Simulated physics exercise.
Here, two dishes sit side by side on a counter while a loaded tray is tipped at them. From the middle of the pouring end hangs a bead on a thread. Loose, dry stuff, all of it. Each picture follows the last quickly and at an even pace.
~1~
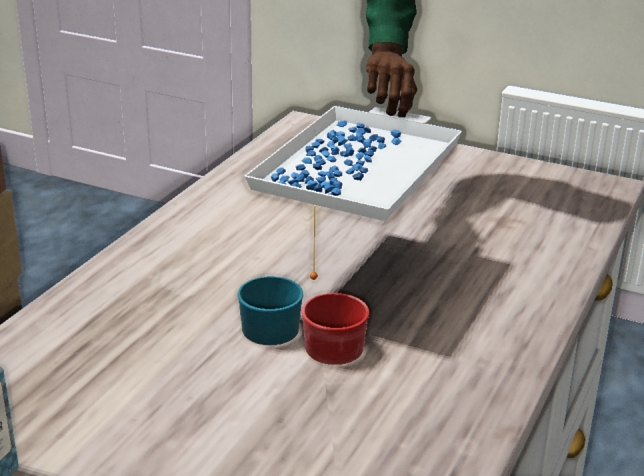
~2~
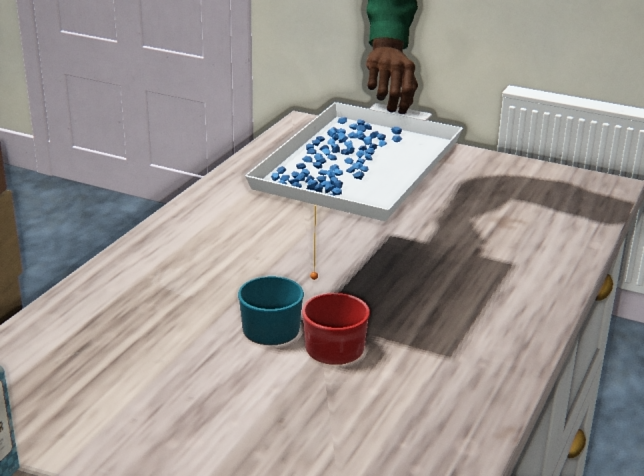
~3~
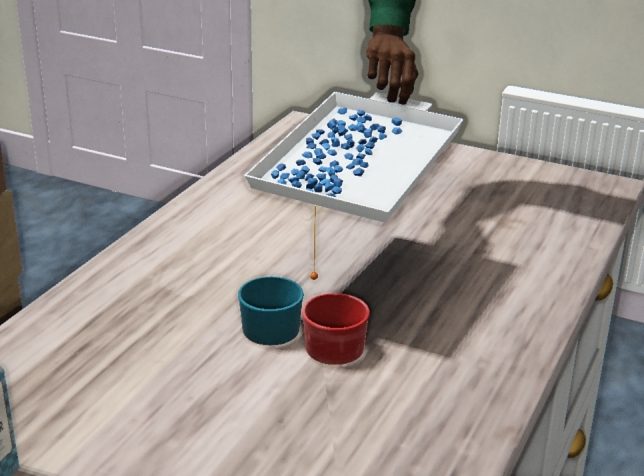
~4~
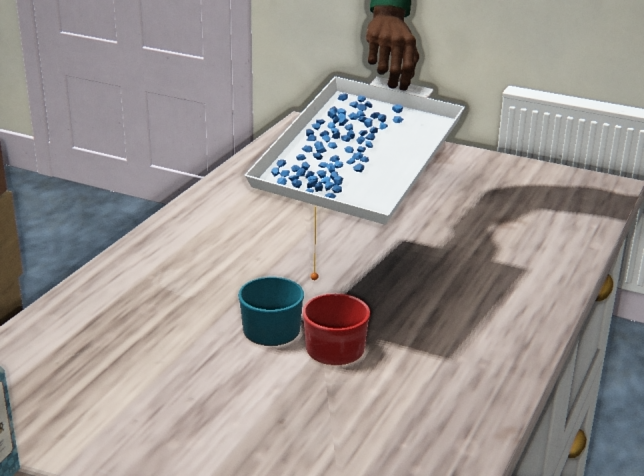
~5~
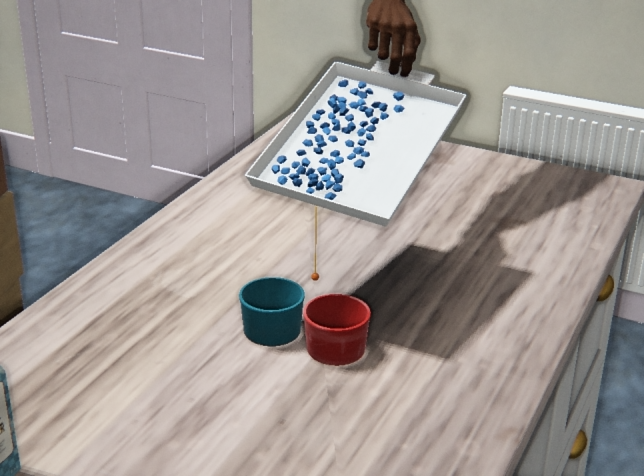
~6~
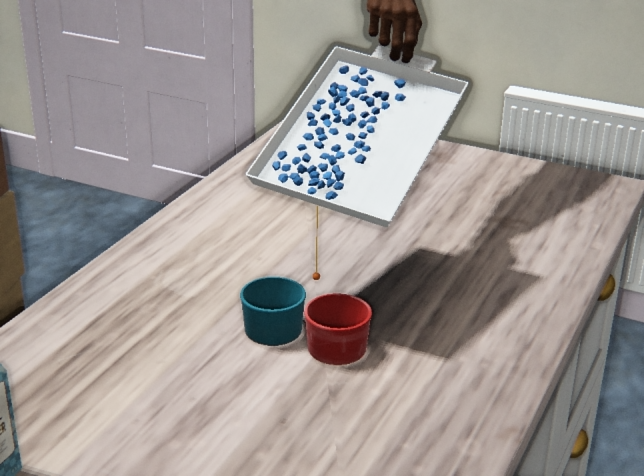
Above two dishes on a counter, a hand steadily tilts a tray of blue stones.
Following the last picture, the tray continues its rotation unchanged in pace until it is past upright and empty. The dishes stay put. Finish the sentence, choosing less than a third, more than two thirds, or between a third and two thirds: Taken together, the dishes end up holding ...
Taken together, the dishes end up holding between a third and two thirds of the load.
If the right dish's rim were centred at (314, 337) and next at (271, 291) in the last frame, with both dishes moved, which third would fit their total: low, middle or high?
To begin with: Less than a third; after that: Under a third.
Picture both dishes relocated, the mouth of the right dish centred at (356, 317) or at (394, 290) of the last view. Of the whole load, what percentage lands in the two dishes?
I'd expect some 70 percent, and then some 0 percent.
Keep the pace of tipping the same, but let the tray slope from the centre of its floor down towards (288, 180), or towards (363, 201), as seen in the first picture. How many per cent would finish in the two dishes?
In turn 10 and 30 in a hundred.
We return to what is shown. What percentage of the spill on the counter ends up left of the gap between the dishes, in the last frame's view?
That's about 10 per cent of the spill.
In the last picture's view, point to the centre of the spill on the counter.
Around (372, 384).
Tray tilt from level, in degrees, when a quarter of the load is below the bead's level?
Around 80°, give or take.
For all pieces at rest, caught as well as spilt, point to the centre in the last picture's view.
At about (349, 349), give or take.
Soon after the last picture, tray tipped steeply; nearly all on the tray; a stray few in the air.
A little later, tray tipped past a quarter turn; about a quarter on the tray; about a quarter in the right dish; a stray few in the left dish; about a third outside both; a small part in the air.
Later still, tray tipped past a quarter turn; about half in the right dish; a small part in the left dish; about half outside both.
At rest, tray tipped past a quarter turn; about half in the right dish; a small part in the left dish; about half outside both.
